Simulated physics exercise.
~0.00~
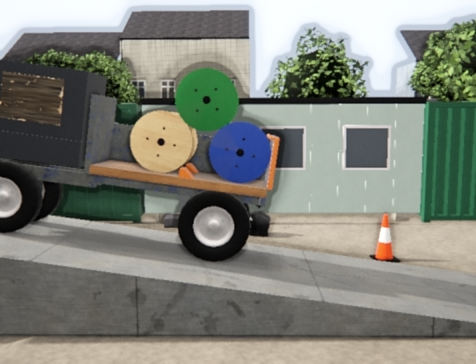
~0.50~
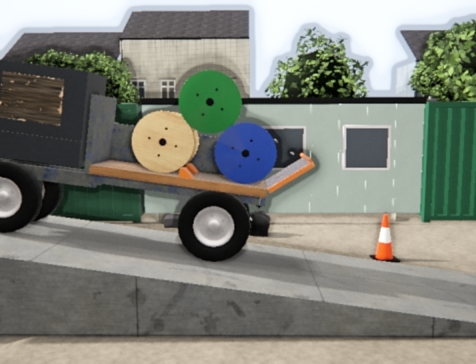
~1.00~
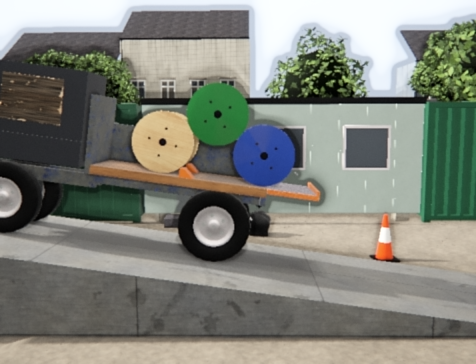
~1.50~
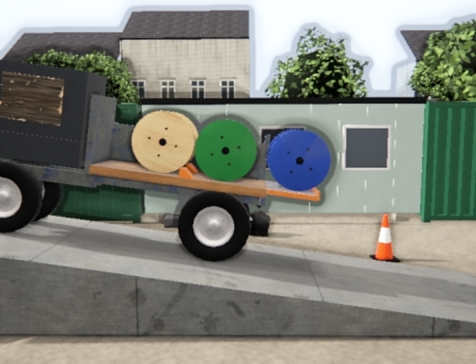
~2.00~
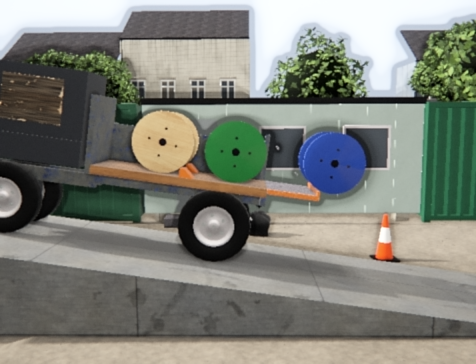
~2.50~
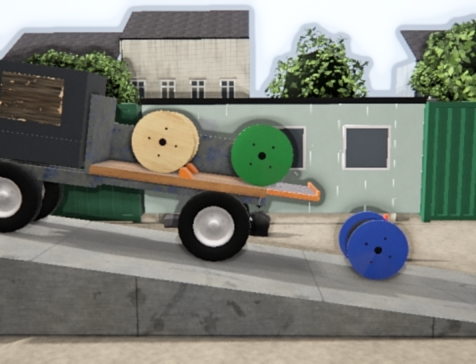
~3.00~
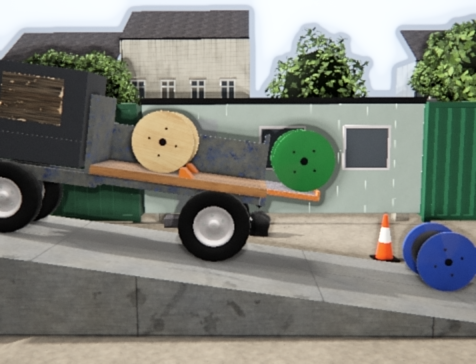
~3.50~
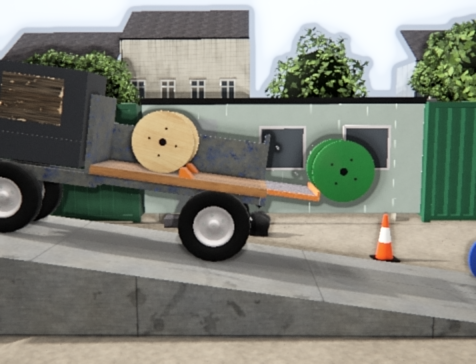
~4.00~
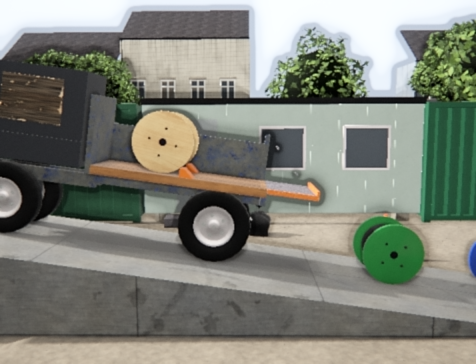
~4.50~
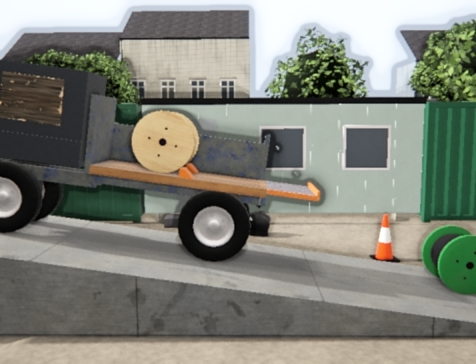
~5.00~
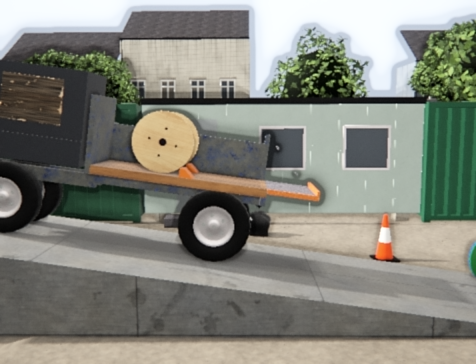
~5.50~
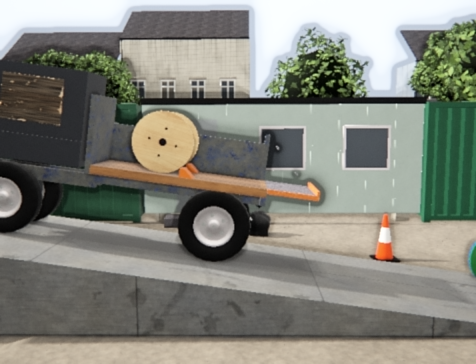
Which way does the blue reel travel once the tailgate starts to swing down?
The blue reel rolls to the right, going over the lowered tailgate and on down the slope.
